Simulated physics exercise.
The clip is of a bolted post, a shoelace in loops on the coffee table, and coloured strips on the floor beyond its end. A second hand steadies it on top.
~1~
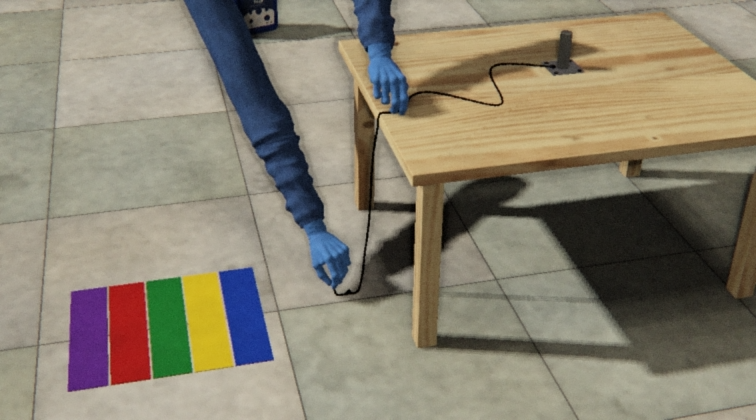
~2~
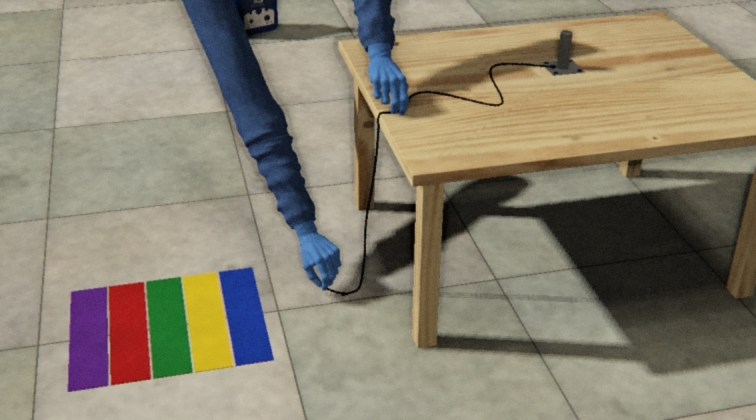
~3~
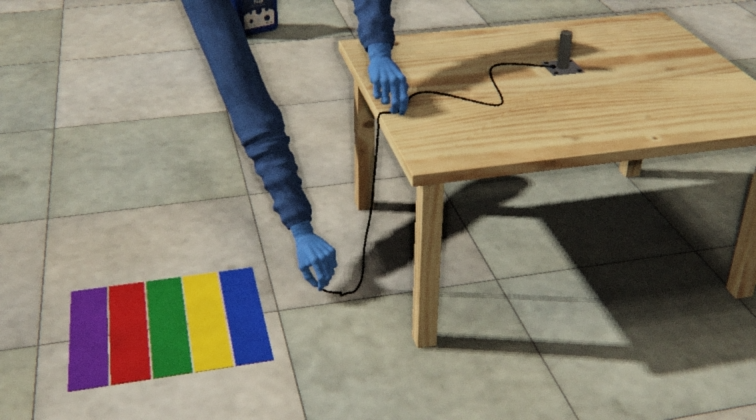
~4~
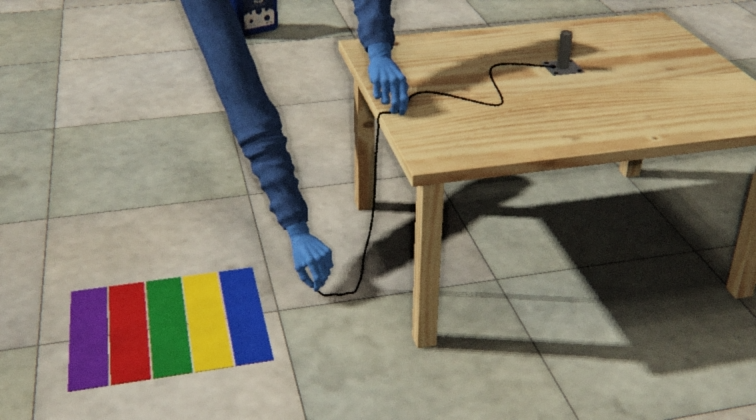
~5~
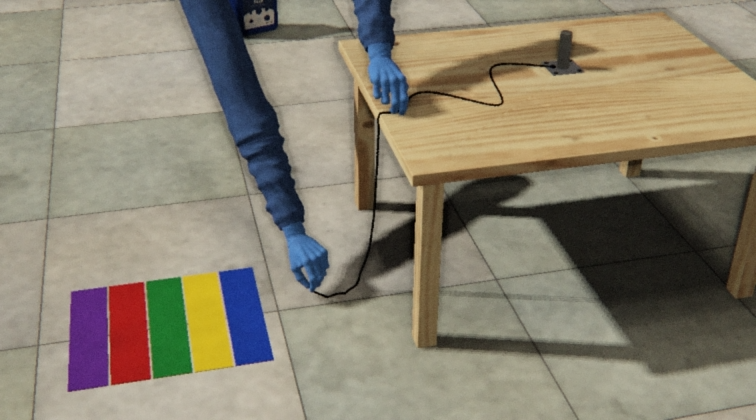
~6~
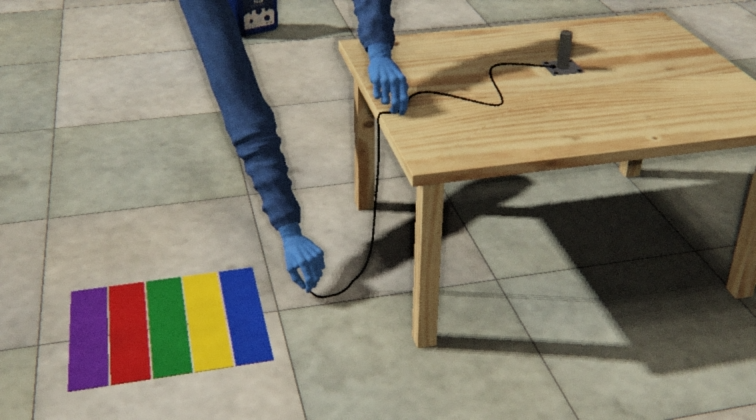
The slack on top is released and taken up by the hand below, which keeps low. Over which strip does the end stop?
The end stops over the purple strip.
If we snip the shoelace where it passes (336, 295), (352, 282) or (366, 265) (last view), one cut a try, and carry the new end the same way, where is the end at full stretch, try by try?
In that order: (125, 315), (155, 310) and (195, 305).
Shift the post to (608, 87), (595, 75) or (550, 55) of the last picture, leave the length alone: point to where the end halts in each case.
Try by try, around (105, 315), (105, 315) and (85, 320).
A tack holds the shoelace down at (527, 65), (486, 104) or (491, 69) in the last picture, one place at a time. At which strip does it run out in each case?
Try by try: Purple; green; purple.
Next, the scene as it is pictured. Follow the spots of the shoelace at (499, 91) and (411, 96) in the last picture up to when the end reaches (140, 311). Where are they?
Near (452, 92) and (359, 151).
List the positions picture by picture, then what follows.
End (332, 285); blue (251, 345); yellow (211, 350); green (171, 356); red (130, 363); purple (88, 369), in the first frame.
End (322, 286); shoelace through (513, 64) (500, 93) (442, 94) (386, 113) (371, 192) (364, 265), in the second frame.
End (318, 286), in the third frame.
End (314, 287); shoelace through (513, 64) (500, 93) (442, 94) (386, 113) (375, 191) (363, 265), in the fourth frame.
End (310, 288), in the fifth frame.
End (306, 288); shoelace through (513, 64) (500, 93) (442, 94) (386, 113) (376, 191) (365, 266), in the sixth frame.
Soon after, end near (140, 311); over red.
After that, end near (100, 317); over purple.
At the stop, end near (79, 320); over purple. It gets as far as the purple strip.
